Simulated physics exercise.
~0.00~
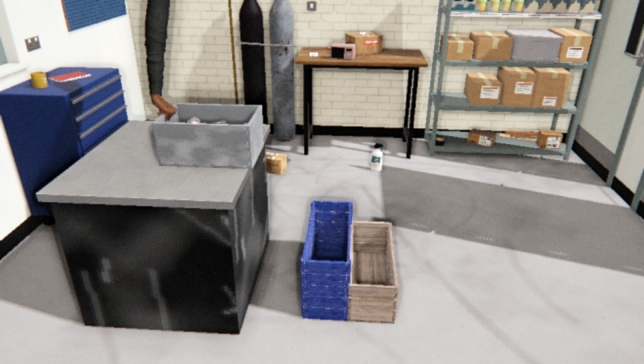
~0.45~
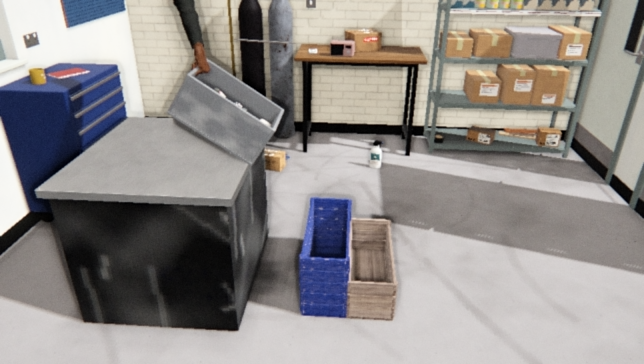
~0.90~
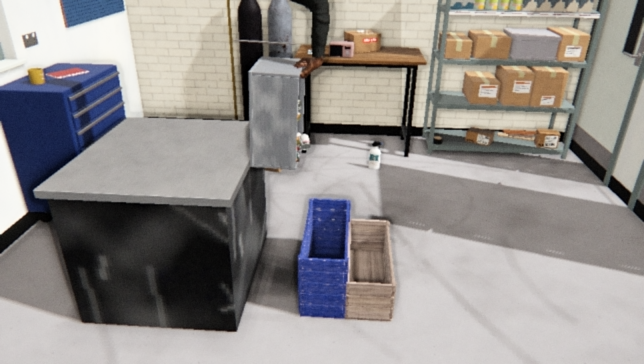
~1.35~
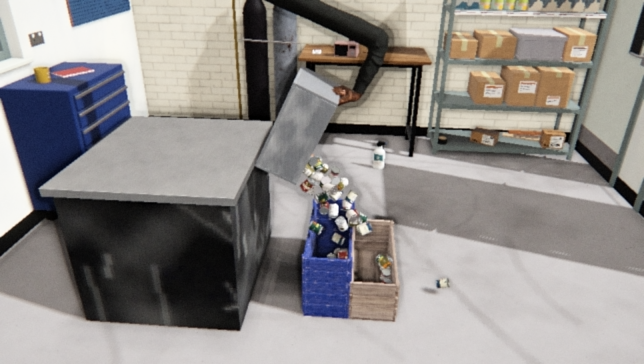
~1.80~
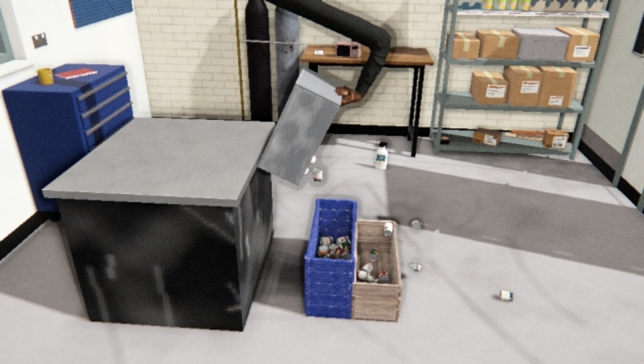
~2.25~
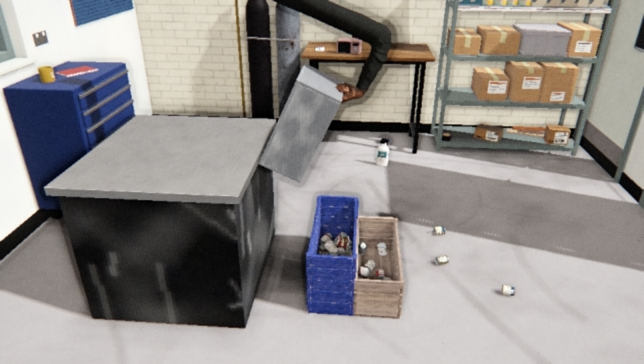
A grey crate full of small tins sits at the end of a dark bench in a workshop, with a blue trough and a wooden trough standing side by side on the floor. A black robotic arm tips it up over the bench's edge and swings it right until it hangs on its side. The arm turns it further, mouth downward, and the tins pour out in a tumbling stream. Most drop into the blue trough, some land in the wooden one, and a few bounce onto the floor. The crate stays tilted as three stray tins rest to the right.
